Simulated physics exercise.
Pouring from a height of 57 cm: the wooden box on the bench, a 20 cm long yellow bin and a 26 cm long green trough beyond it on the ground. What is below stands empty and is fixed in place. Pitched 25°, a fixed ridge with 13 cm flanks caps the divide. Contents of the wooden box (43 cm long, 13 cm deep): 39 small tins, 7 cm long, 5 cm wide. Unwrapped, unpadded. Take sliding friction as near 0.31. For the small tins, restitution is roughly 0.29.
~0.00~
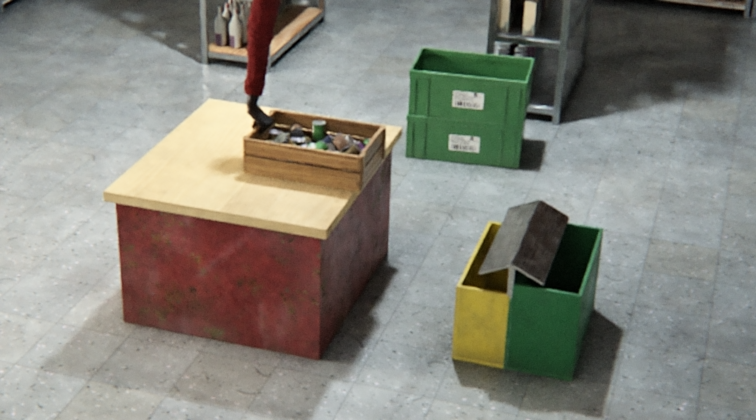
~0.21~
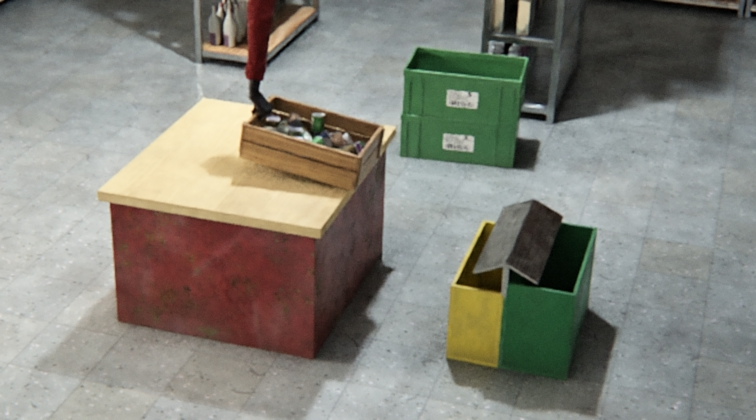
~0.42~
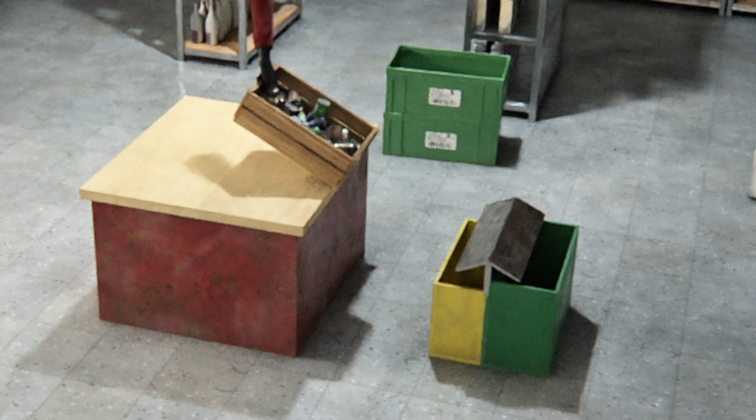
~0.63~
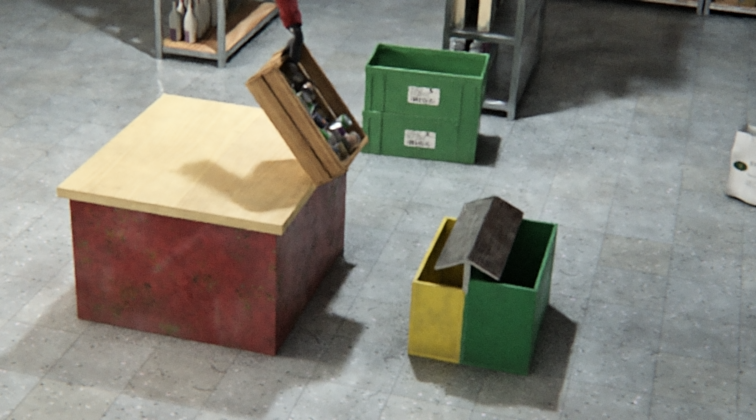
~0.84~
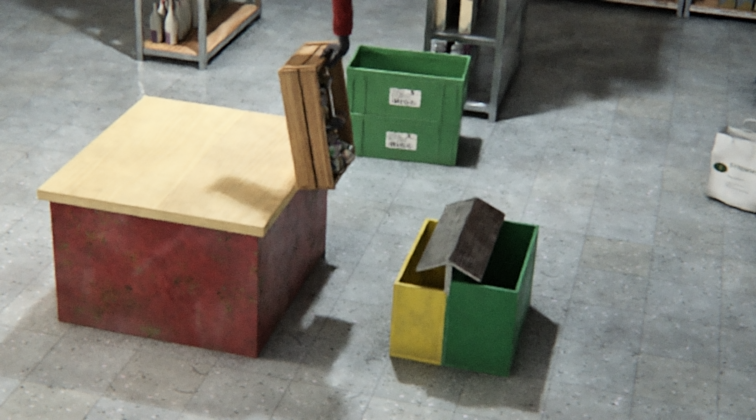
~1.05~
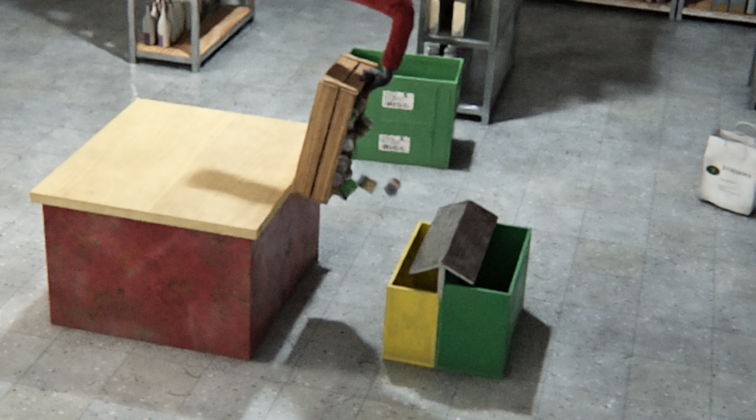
At the start, a wooden box full of small tins sits level on a red bench, gripped by a red robotic arm, with yellow and green bins on the floor to the right. The arm tilts the box steadily rightward past upright, and a few tins drop out into the air.
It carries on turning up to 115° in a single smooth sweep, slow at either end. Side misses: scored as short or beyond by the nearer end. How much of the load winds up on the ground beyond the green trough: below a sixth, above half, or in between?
I reckon that of the small tins, the ones lying on the ground beyond the green trough are not a sixth of them.
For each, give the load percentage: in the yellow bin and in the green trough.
Around 20 per cent and 0 per cent, in that order.
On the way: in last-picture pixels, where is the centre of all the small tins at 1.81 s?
Around (379, 308).
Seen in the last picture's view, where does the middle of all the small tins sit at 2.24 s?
Look around pixel (372, 310).
After 1.24 s, tilt 113°; 16 still in the wooden box, 1 in the yellow bin, 1 on the ground short of the yellow bin and 21 in the air.
After 1.48 s, tilt 115°; 2 still in the wooden box, 6 in the yellow bin, 15 on the ground short of the yellow bin and 16 in the air.
After 1.81 s, tilt 115°; 7 in the yellow bin, 28 on the ground short of the yellow bin and 4 in the air.
Outcome (at 2.24 s), 8 in the yellow bin and 31 on the ground short of the yellow bin. Asked share, 0 of 39, 0 per cent.
